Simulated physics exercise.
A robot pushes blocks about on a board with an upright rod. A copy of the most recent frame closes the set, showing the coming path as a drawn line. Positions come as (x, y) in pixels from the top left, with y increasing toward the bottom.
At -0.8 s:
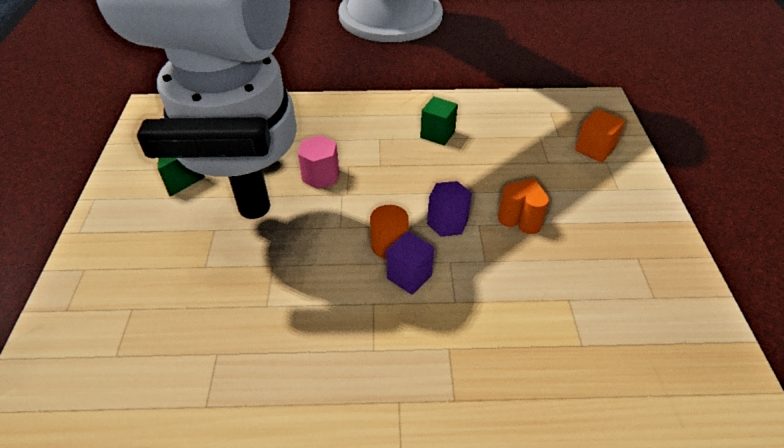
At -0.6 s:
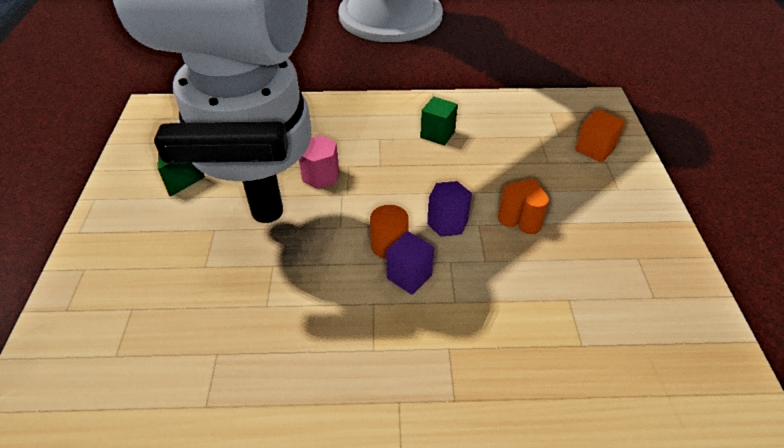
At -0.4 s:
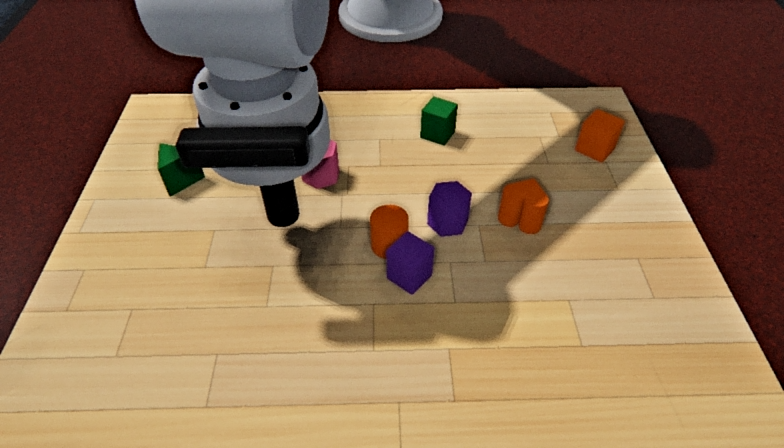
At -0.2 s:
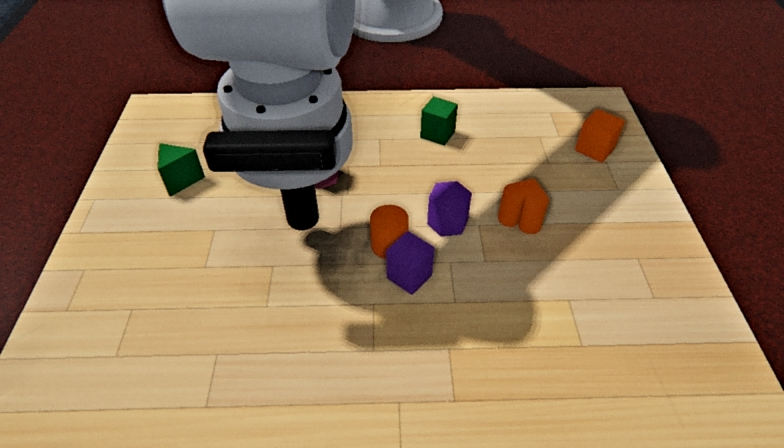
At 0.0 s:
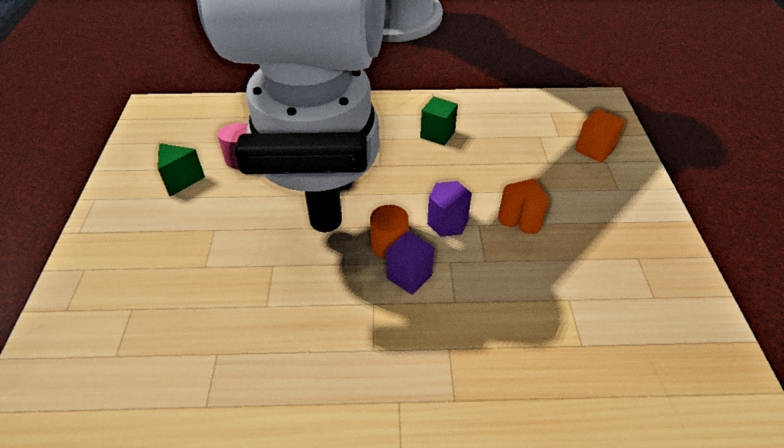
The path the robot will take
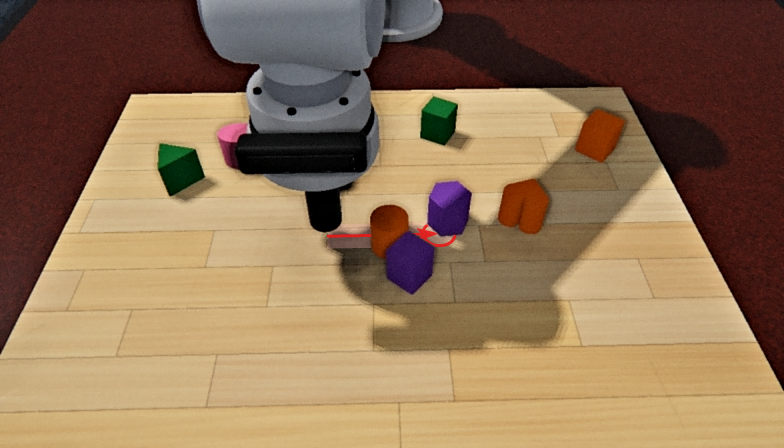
A grey robot arm with a black upright rod slides steadily rightward above a pale wooden board, seen from a fixed, raised view. Green blocks sit at left and top centre, pink near the arm, orange and purple ones around the middle and right. The arm's shadow travels along while it passes in front of the pink block, and the orange and purple blocks stay still.
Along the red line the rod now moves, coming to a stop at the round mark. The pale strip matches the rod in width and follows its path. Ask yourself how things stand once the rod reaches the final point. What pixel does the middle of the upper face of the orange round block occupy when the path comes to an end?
It will likely be found at (459, 230).
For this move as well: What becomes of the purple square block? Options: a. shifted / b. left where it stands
a
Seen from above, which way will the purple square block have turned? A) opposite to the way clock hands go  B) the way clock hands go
My answer is option B.
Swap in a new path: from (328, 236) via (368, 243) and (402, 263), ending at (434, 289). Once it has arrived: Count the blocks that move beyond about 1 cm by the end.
It's going to be two.
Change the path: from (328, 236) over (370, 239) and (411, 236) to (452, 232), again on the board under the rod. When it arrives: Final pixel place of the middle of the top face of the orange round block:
I think it will end close to (472, 229).
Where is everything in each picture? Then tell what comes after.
Lower end of the rod at (255, 209), tops of blocks, orange round block at (389, 217), purple square block at (411, 249), purple six-sided block at (451, 194), orange heart-shaped block at (528, 192), in the first frame.
Rod at (268, 213), blocks as before, in the second frame.
Rod at (284, 217), blocks as before, in the third frame.
Rod at (303, 220), blocks as before, in the fourth frame.
Rod at (326, 222), orange round block at (389, 217), purple square block at (411, 249), purple six-sided block at (451, 194), orange heart-shaped block at (528, 192), in the fifth frame.
The drawn path runs in a line from (328, 236) to (439, 234).
The first path, step by step. One third of the way, rod at (366, 221); orange round block at (398, 219).
Two thirds of the way, rod at (405, 221); orange round block at (434, 224); purple square block at (422, 253), turned 45° clockwise.
At the end, rod at (440, 219); orange round block at (459, 230); purple square block at (423, 253), turned 50° clockwise; purple six-sided block at (470, 190), turned 10° anticlockwise; orange heart-shaped block not moved.
